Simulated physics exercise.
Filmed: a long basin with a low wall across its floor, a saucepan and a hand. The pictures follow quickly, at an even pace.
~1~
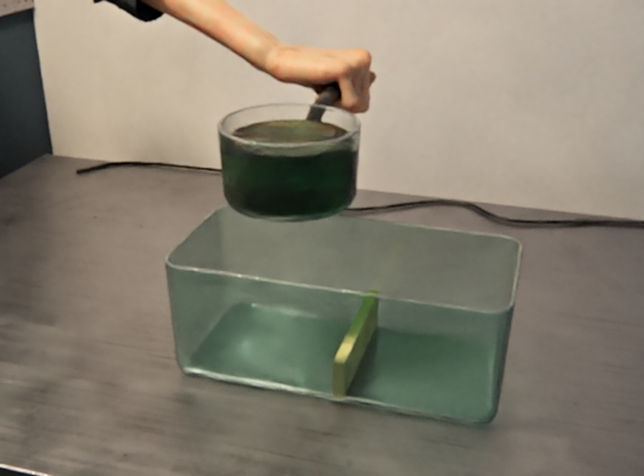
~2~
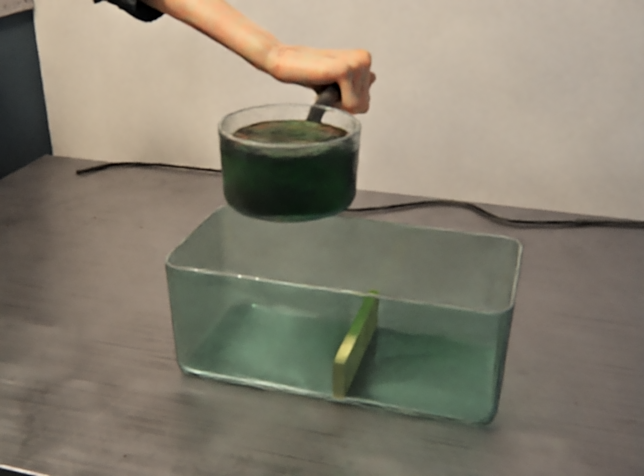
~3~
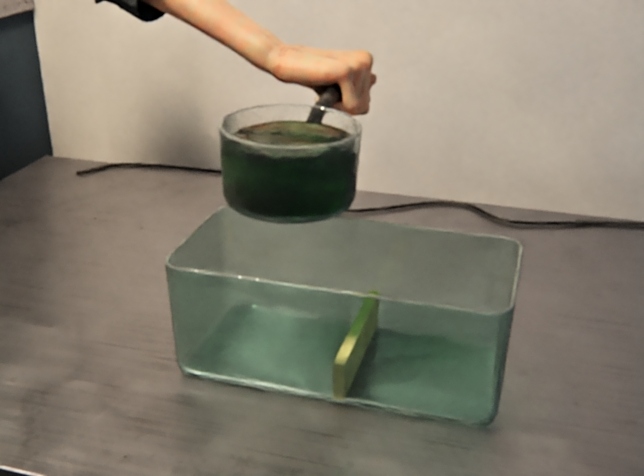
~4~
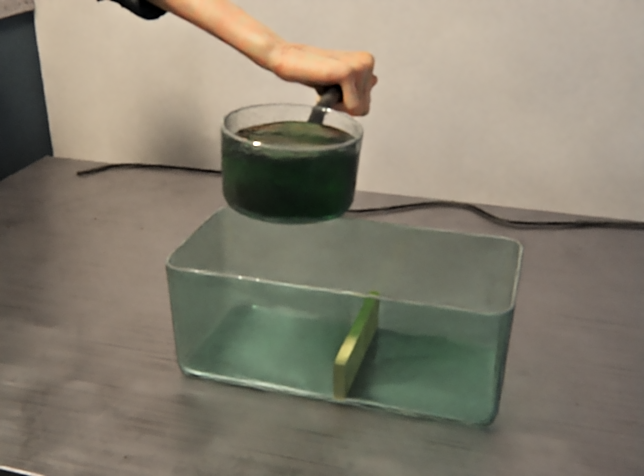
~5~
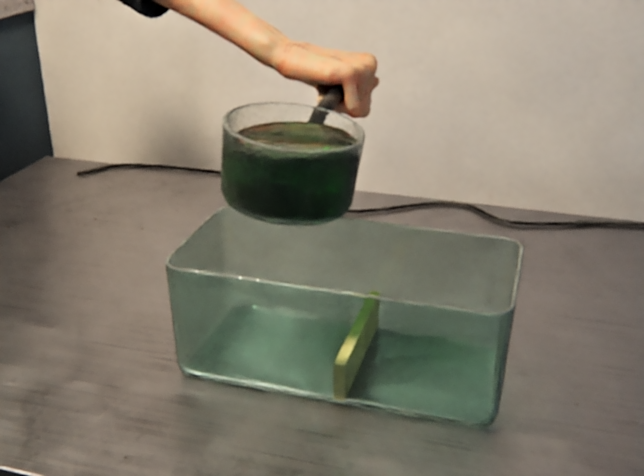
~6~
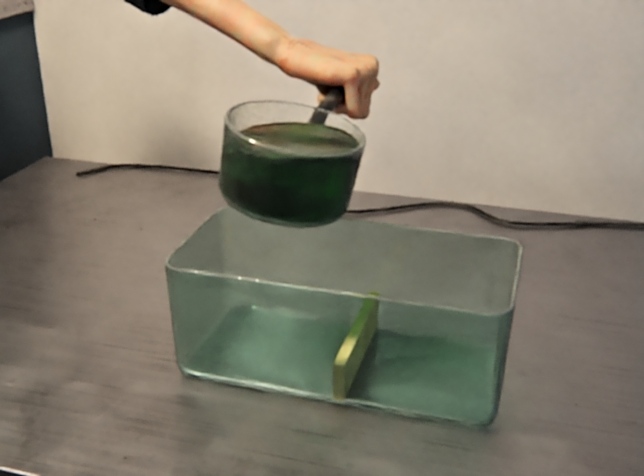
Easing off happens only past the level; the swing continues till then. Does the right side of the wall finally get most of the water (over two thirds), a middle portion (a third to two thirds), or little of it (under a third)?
It gets most of it.
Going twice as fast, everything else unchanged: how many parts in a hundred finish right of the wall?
Close to 75 out of every hundred.
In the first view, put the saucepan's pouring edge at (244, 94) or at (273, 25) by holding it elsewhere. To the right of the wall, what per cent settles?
The first start gives some 5 %, the second some 50 %.
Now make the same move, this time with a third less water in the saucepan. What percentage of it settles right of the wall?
The share comes to some 85 parts in a hundred.
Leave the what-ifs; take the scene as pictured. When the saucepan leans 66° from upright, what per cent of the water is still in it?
It still holds around 60 per cent there.
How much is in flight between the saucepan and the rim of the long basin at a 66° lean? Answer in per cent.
20 %.
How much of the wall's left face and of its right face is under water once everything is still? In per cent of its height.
10 per cent left, 70 per cent right.
A moment on, the saucepan is tipped part way and 58 per cent is still to pour, 0 is left of the wall and 20 right of it.
Next, the saucepan is tipped right over and 8 per cent is still to pour, 7 is left of the wall and 81 right of it.
Then the saucepan is tipped right over and 0 per cent is still to pour, 11 is left of the wall and 88 right of it.
Later the saucepan is tipped right over and 0 per cent is still to pour, 11 is left of the wall and 88 right of it.
Finally, 11 per cent lies left of the wall, 88 right of it and 0 outside.
